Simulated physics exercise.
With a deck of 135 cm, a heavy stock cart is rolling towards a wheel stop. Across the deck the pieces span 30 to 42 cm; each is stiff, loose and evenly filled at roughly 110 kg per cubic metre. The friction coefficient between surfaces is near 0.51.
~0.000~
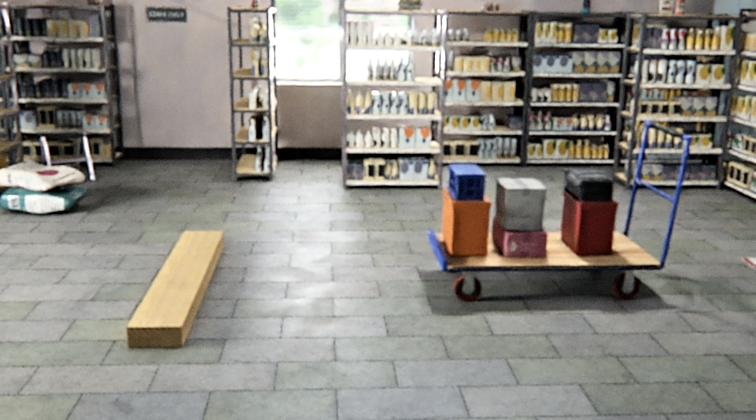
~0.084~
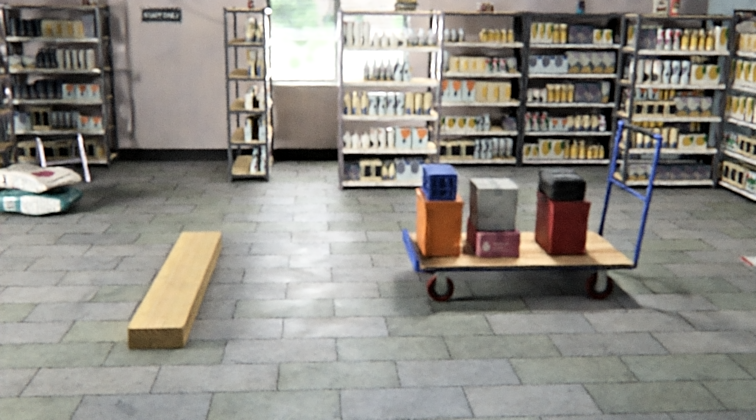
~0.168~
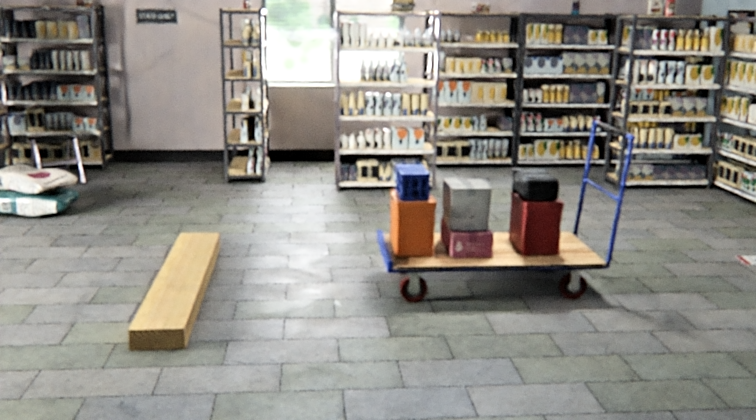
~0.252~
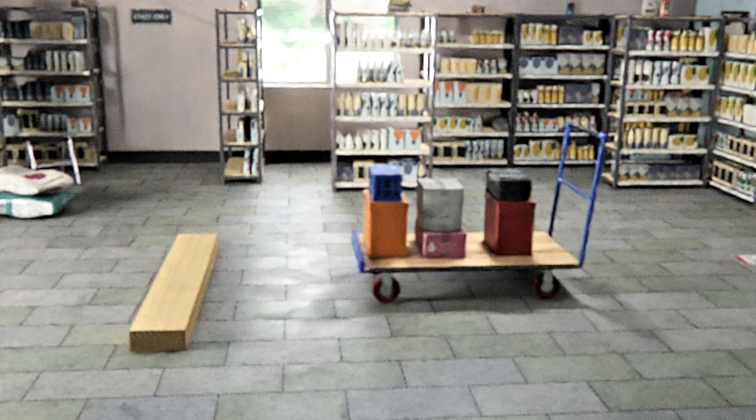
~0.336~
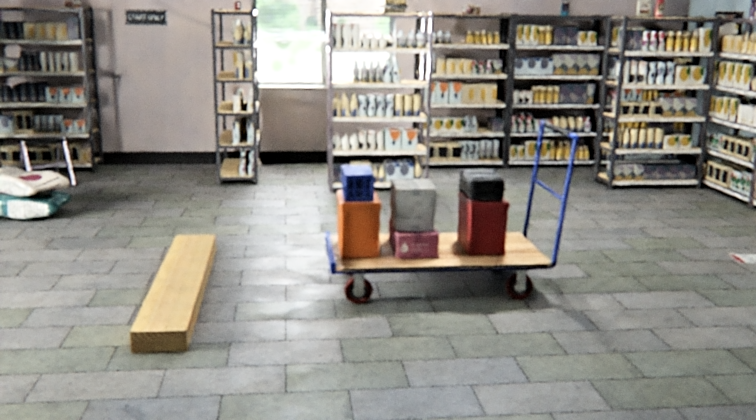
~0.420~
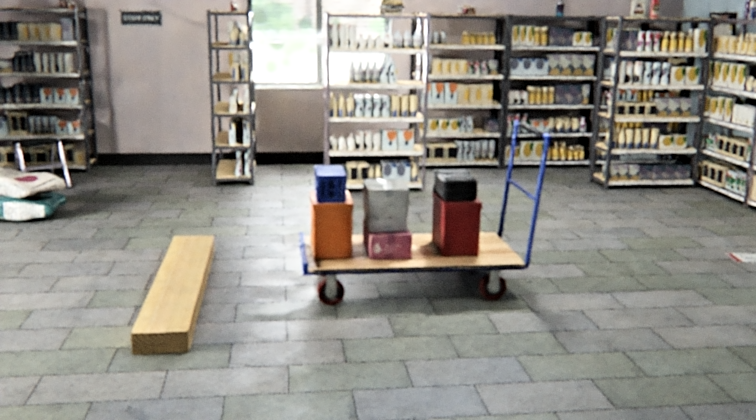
A blue-handled flatbed cart carrying orange, red, pink and gray boxes, with smaller blue and black ones on top, rolled steadily left across the tiled floor toward a long wooden beam, with stocked shelves behind.
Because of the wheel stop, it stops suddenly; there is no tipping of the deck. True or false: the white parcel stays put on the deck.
True.
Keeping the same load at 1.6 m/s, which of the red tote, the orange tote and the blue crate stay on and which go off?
In that case red stays aboard, orange stays aboard, blue leaves.
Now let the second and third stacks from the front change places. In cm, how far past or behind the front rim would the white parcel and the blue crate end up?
Result: White 70 cm behind rim; blue 80 cm past rim.
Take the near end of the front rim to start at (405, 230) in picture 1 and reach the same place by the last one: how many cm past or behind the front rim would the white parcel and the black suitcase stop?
In that run, white settles 40 cm back from the front rim and black 70 cm back from it.
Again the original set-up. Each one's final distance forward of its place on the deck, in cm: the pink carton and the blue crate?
Approximate forward shift in cm: Pink near 15, blue near 100.
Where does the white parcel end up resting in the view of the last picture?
At about (241, 204).
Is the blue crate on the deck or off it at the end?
The blue one goes overboard.
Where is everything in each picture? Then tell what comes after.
White parcel (519, 204), orange tote (465, 222), rim corner (445, 266); 158 cm still to roll, in the first picture.
White parcel (493, 204), orange tote (439, 222), rim corner (418, 266); 140 cm still to roll, in the second picture.
White parcel (466, 204), orange tote (412, 222), rim corner (390, 267); 123 cm still to roll, in the third picture.
White parcel (439, 204), orange tote (385, 223), rim corner (362, 267); 106 cm still to roll, in the fourth picture.
White parcel (412, 204), orange tote (358, 223), rim corner (334, 268); 88 cm still to roll, in the fifth picture.
White parcel (386, 205), orange tote (331, 224), rim corner (305, 269); 71 cm still to roll. Speed about 2.1 m/s, in the sixth picture.
After 0.76 s the deck stops.
After 1.16 s the white parcel is 31 cm behind the rim, tilted 25°, near (236, 202) in the last picture's view.
After 1.56 s the white parcel is 34 cm behind the rim, tilted 15°, near (241, 204) in the last picture's view.
At rest, 1.8 s, past the rim, blue crate; behind it, orange tote, black suitcase, pink carton, white parcel and red tote.
